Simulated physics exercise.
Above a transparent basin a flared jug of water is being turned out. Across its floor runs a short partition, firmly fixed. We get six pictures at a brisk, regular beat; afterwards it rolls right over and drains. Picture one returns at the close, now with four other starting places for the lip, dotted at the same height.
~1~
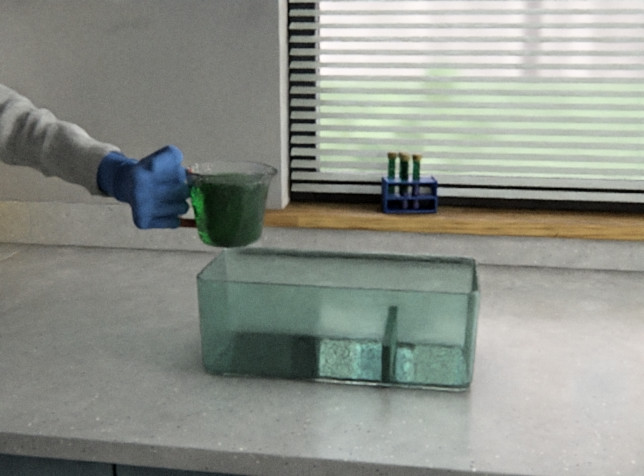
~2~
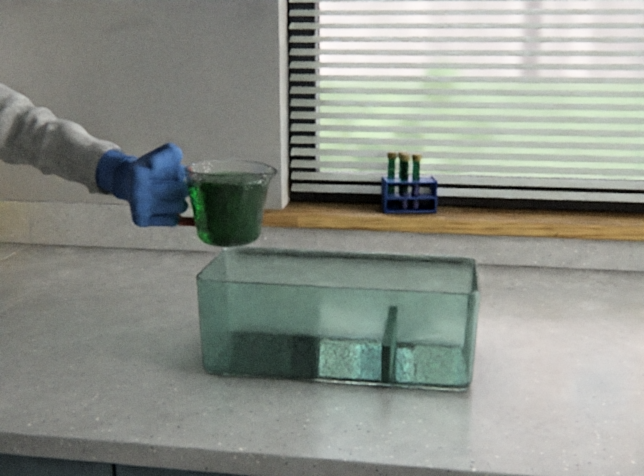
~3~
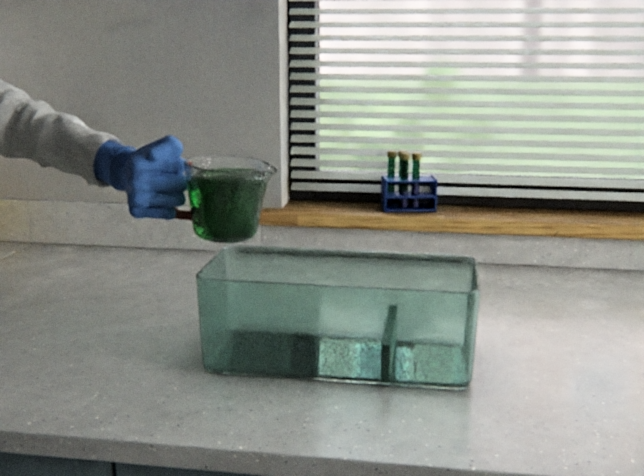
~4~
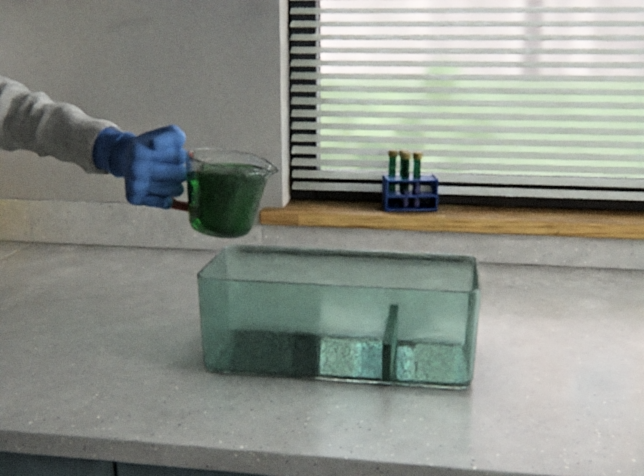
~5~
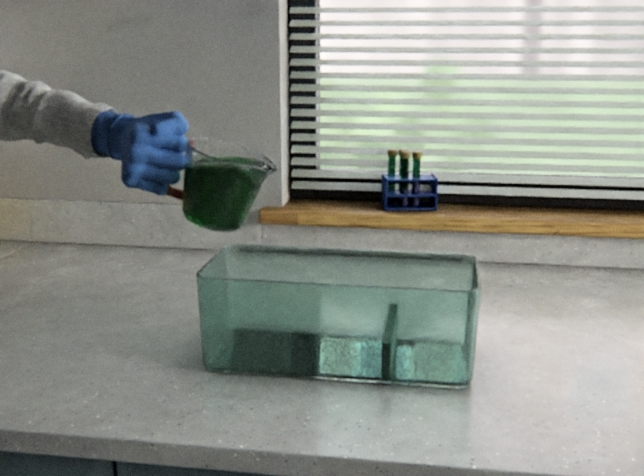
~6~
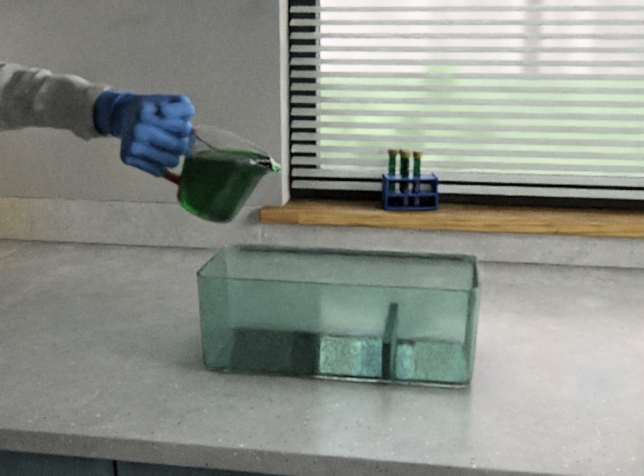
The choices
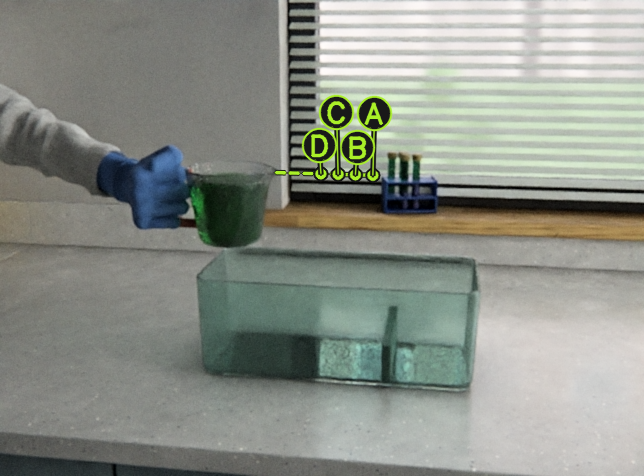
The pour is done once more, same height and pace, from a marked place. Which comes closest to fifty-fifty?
D works best here.
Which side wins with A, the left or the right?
The right side.
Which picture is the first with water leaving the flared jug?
Picture 6.
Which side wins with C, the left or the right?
More ends on the right.
On the marked copy, A at (372, 175); B at (355, 174); C at (338, 174); D at (320, 173).
Choosing A, about 14 % ends left of the wall and 84 % right of it.
Choosing B, about 7 % ends left of the wall and 91 % right of it.
Choosing C, about 12 % ends left of the wall and 87 % right of it.
Choosing D, about 45 % ends left of the wall and 54 % right of it.
